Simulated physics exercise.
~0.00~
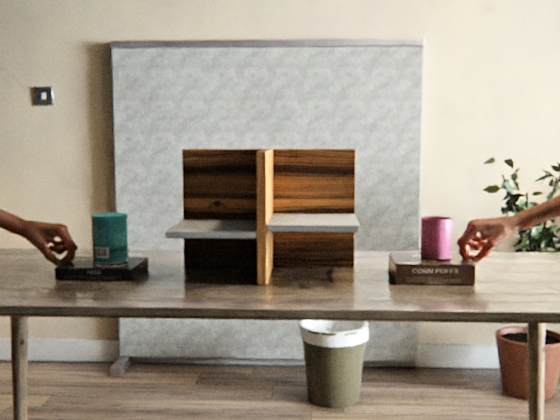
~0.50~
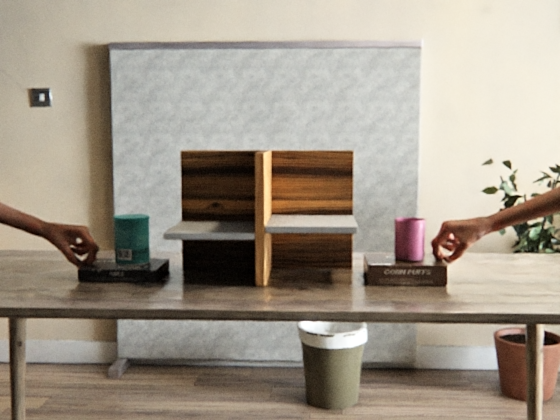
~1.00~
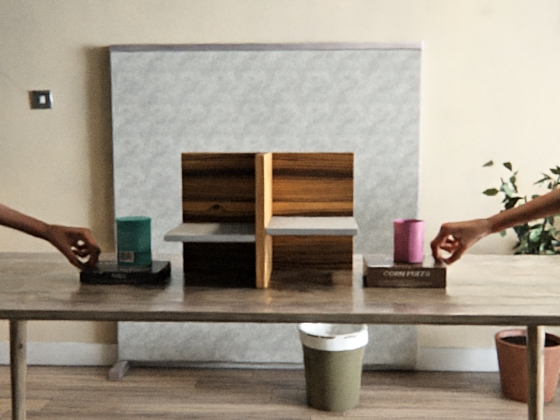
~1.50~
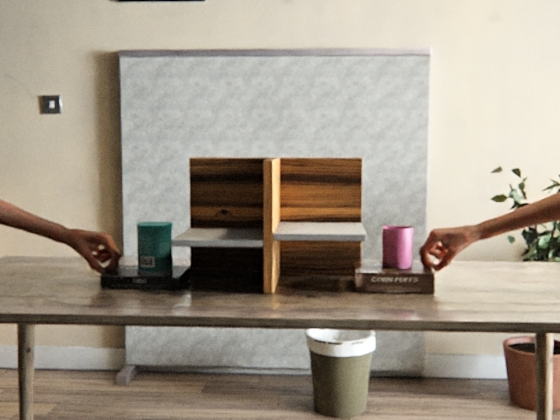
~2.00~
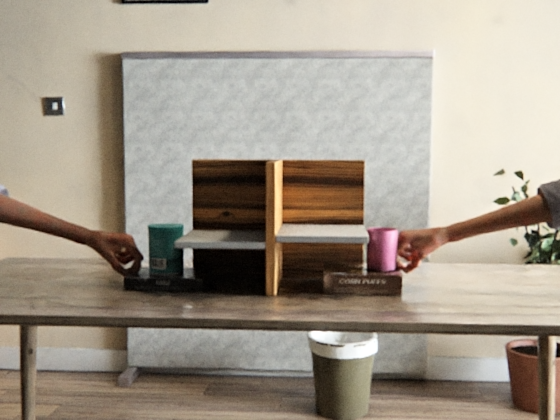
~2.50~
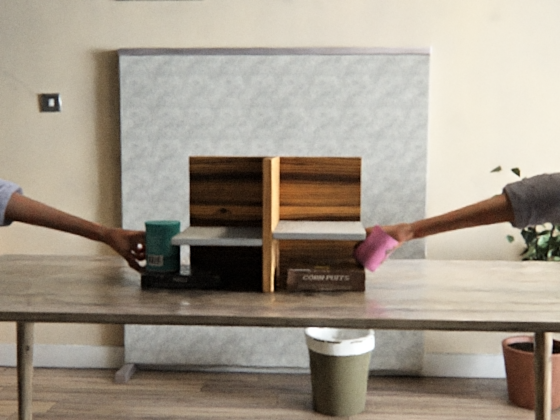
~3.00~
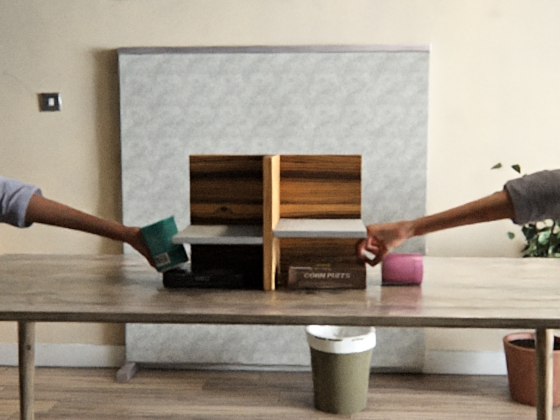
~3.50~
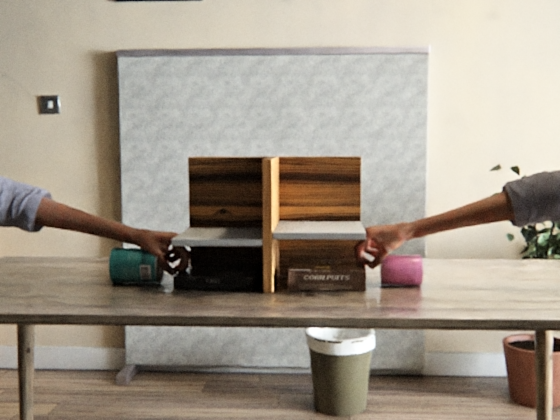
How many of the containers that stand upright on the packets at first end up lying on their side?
Two of them do. Both the turquoise tin and the pink beaker end up lying on their side on the table.
